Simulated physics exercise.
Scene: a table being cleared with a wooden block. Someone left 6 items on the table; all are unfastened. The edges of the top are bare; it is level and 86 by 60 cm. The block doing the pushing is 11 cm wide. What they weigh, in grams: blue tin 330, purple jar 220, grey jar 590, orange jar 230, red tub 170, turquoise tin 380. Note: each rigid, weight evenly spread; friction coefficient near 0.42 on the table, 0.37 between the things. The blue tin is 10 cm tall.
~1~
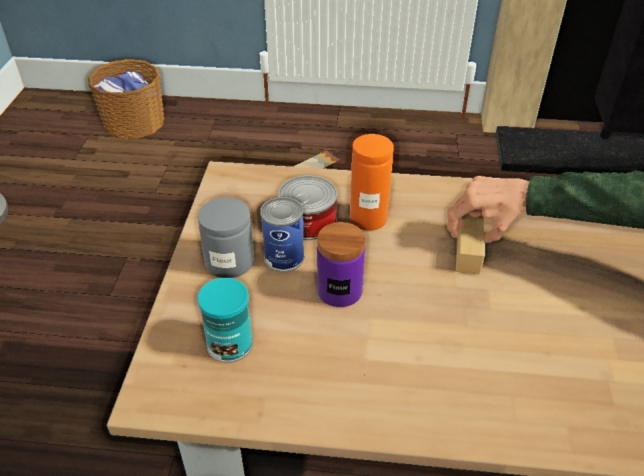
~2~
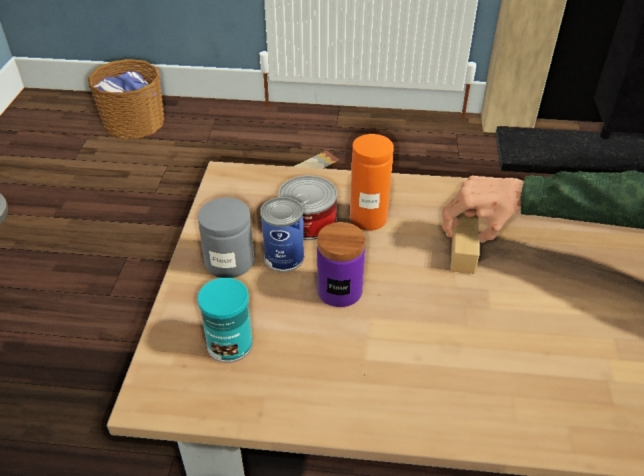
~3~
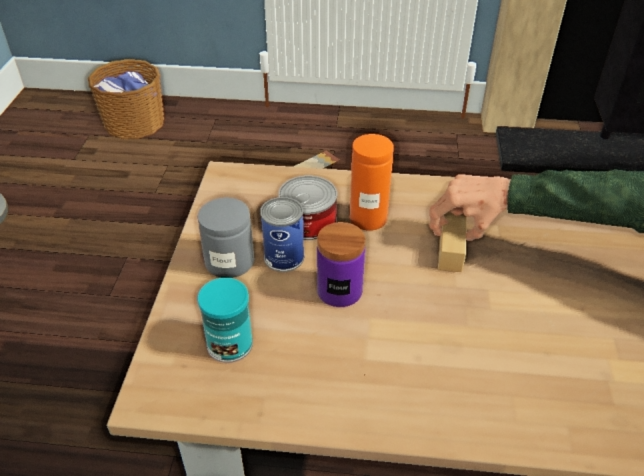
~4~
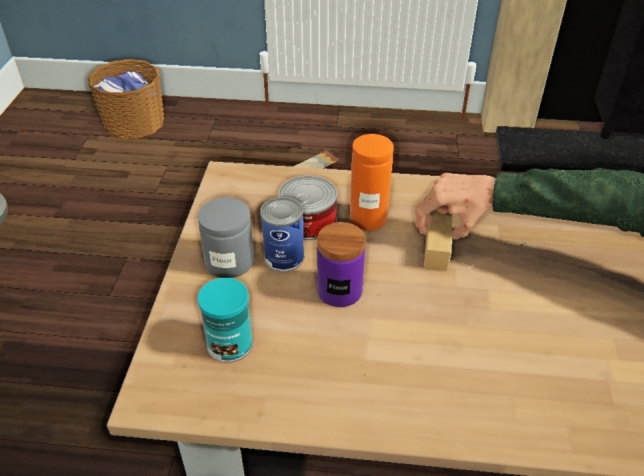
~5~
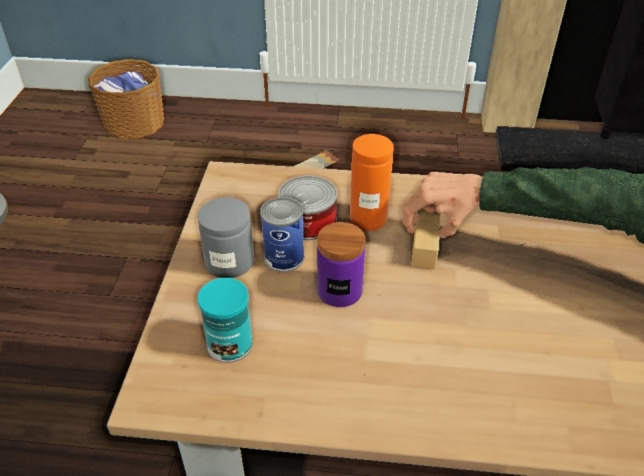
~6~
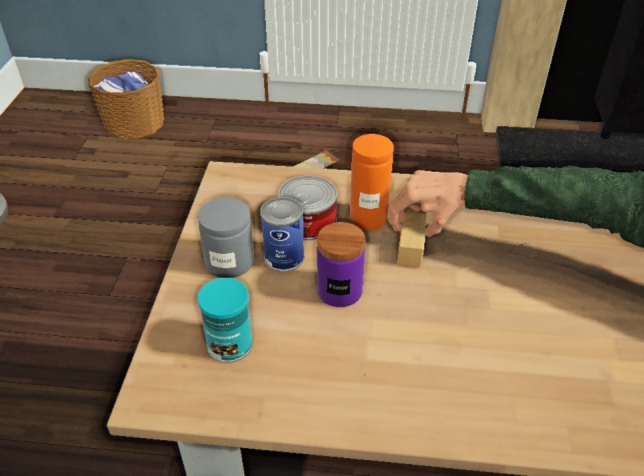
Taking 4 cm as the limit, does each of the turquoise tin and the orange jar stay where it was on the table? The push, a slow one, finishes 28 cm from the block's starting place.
Result: Turquoise tin: Stays near, orange jar: Displaced.
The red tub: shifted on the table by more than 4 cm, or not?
The red tub moves off its spot.
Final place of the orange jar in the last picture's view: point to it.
It finishes at roughly (320, 167).
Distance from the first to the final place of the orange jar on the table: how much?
Around 10 centimetres.
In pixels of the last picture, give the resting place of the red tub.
About (270, 206).
Then, 0.50 s after the last picture, pusher on by 16 cm; orange jar slid 4 cm near (349, 180).
Then, 0.80 s after the last picture, pusher on by 20 cm; orange jar slid 7 cm near (330, 174); red tub slid 4 cm.
Then, 1.30 s after the last picture, pusher on by 27 cm; orange jar slid 10 cm near (320, 168); red tub slid 5 cm.
At rest, not toppled but over 4 cm from the start, orange jar and red tub; the other 4 in place, give or take 4 cm. Seen from the same camera at the end, turquoise tin near (227, 321), orange jar near (320, 168).
